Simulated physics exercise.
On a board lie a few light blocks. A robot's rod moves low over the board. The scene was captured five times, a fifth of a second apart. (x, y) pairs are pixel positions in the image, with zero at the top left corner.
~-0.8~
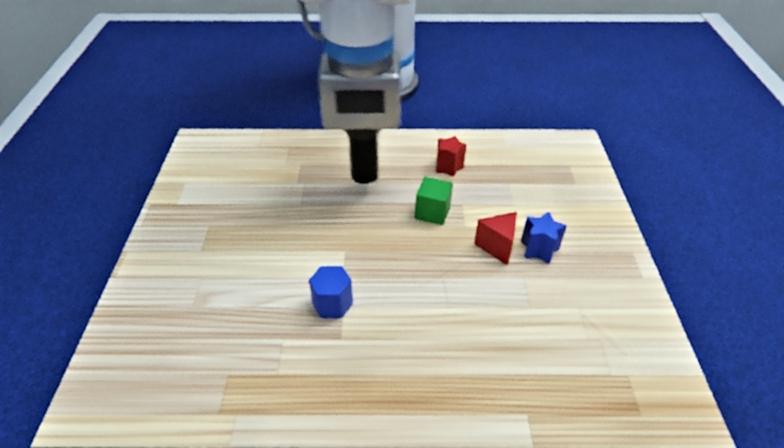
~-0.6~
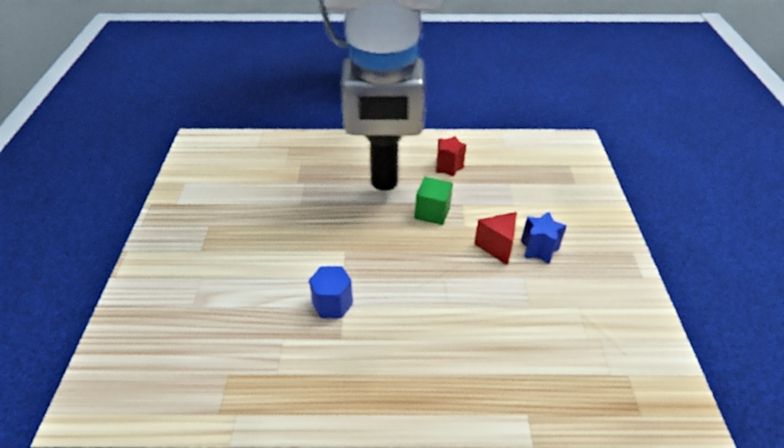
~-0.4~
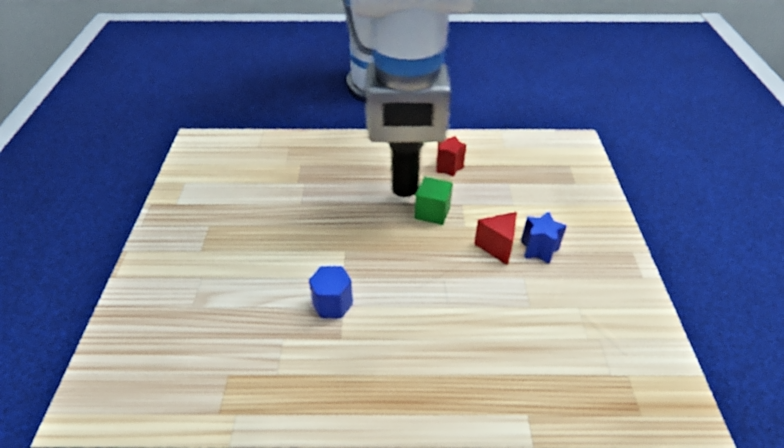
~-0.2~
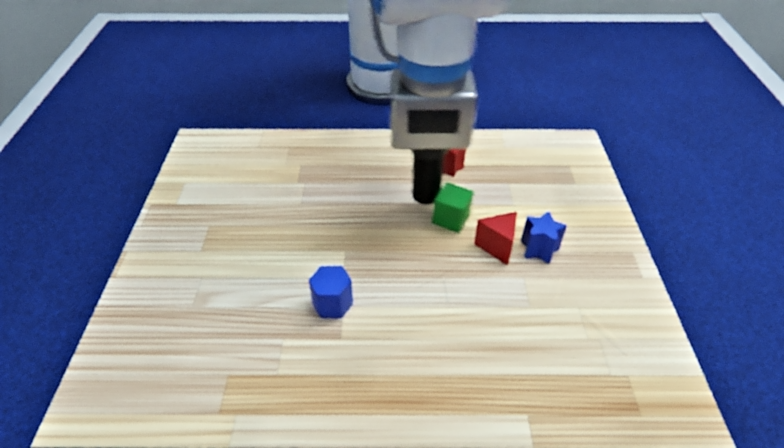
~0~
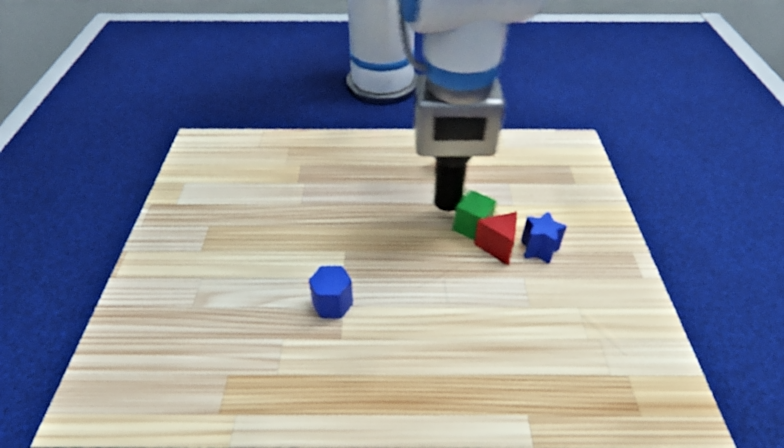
On a wooden board, a robot's rod moves right and pushes the green block rightward.
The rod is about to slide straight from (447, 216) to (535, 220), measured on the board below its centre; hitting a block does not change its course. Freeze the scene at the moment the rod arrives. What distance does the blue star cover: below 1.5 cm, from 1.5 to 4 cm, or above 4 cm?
Moves under 1.5 cm.
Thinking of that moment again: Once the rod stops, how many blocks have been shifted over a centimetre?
Two blocks shift.
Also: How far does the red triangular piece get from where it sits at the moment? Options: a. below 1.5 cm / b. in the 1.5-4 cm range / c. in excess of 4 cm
b (in the 1.5-4 cm range)
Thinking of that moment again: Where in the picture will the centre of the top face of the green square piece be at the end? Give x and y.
For the centre of its top, I'd go with (514, 217).
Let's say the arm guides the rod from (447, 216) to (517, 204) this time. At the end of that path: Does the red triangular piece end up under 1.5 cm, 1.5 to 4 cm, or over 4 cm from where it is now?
The answer here is less than 1.5 cm.
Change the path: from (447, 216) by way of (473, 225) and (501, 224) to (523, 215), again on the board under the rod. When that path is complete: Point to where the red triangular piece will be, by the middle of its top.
Its top centre is at about (528, 244).
The first path, step by step. One third of the way, rod (478, 203); green square piece (501, 212), turned 35° clockwise; red triangular piece (513, 232).
Two thirds of the way, rod (509, 205); green square piece (512, 216), turned 50° clockwise; red triangular piece (518, 238); blue star (550, 226).
At the end, rod (539, 206); red star still; green square piece (514, 217), turned 55° clockwise; red triangular piece (519, 238), turned 15° clockwise; blue star (551, 227).
